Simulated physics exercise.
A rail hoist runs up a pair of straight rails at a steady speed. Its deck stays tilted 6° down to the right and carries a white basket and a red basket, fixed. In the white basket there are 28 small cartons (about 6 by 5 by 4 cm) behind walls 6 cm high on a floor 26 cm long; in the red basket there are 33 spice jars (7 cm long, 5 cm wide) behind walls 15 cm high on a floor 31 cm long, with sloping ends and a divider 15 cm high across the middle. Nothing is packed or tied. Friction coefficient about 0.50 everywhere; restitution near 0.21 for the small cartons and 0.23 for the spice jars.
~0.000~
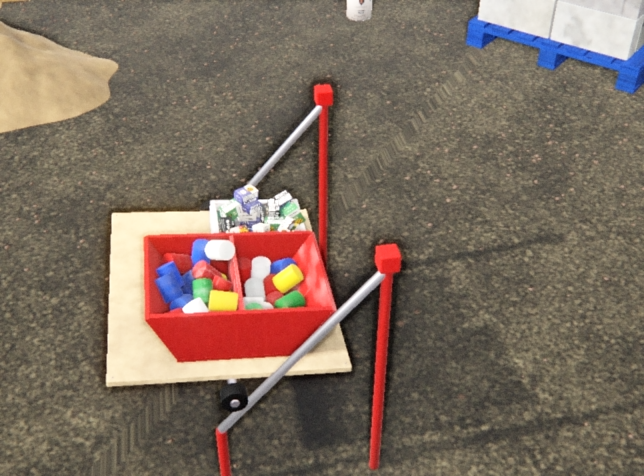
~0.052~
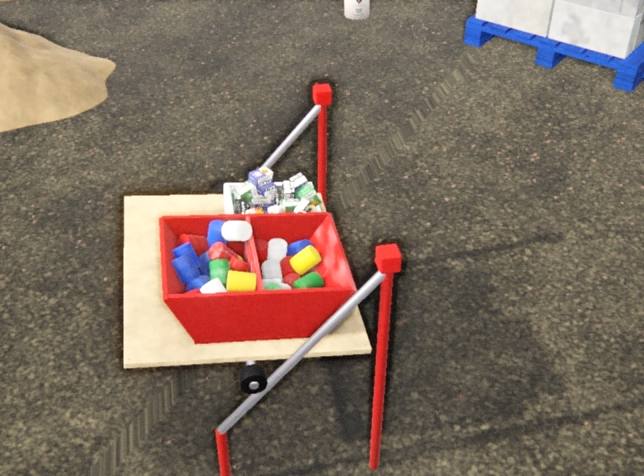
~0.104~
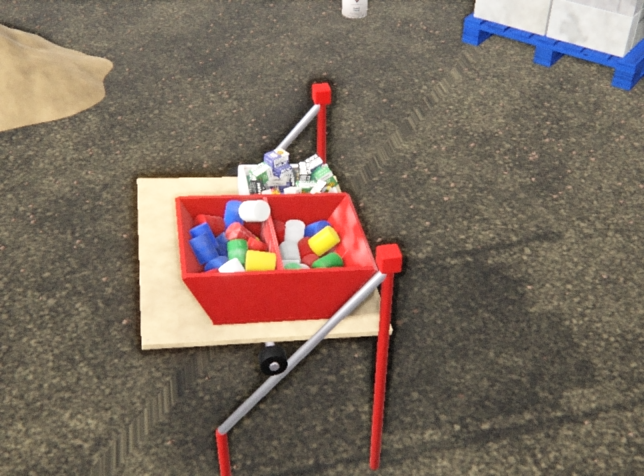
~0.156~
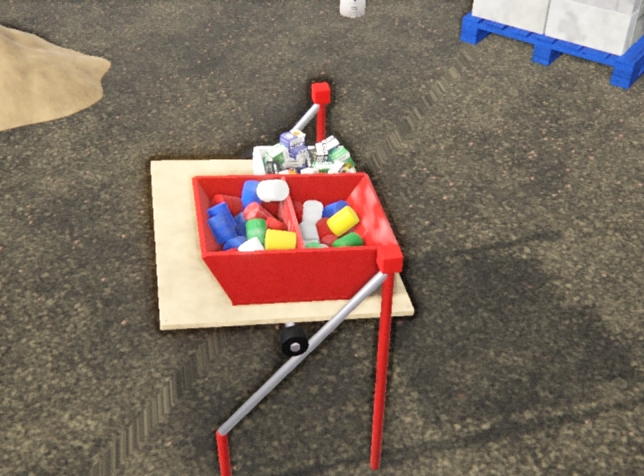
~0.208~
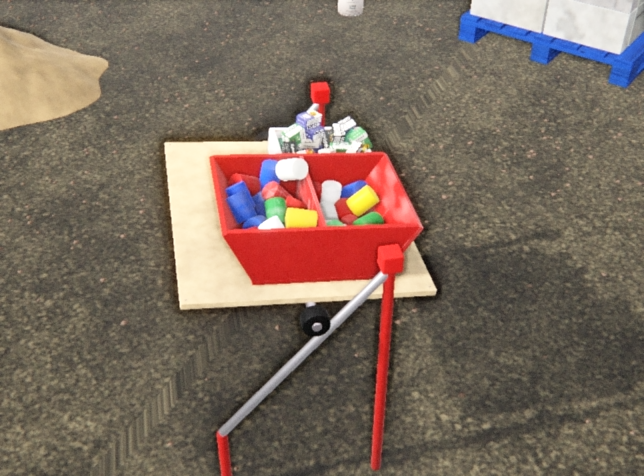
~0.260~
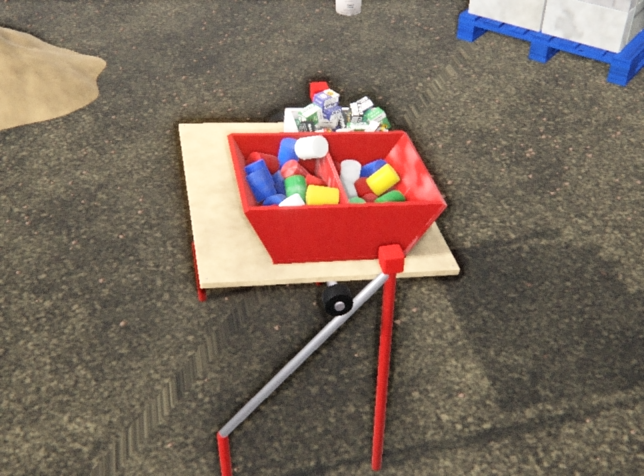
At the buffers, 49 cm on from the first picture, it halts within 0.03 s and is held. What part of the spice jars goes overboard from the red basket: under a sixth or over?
The red basket loses under a sixth of its spice jars.
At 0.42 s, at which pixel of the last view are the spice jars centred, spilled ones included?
Near (340, 164).
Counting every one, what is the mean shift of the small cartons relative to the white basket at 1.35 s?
Some 34 cm rightwards.
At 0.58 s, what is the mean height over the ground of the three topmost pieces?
About 96 cm.
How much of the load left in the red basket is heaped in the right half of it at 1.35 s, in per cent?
Some 40 per cent.
After 0.30 s, the buffers are touched.
After 0.42 s, 5 of 28 out of the white basket and 0 of 33 out of the red basket.
After 0.58 s, 14 of 28 out of the white basket and 0 of 33 out of the red basket.
After 0.80 s, 15 of 28 out of the white basket and 0 of 33 out of the red basket.
When it is over (at 1.35 s), 15 of 28 out of the white basket and 0 of 33 out of the red basket. Asked share, 0 of 33, 0 per cent.
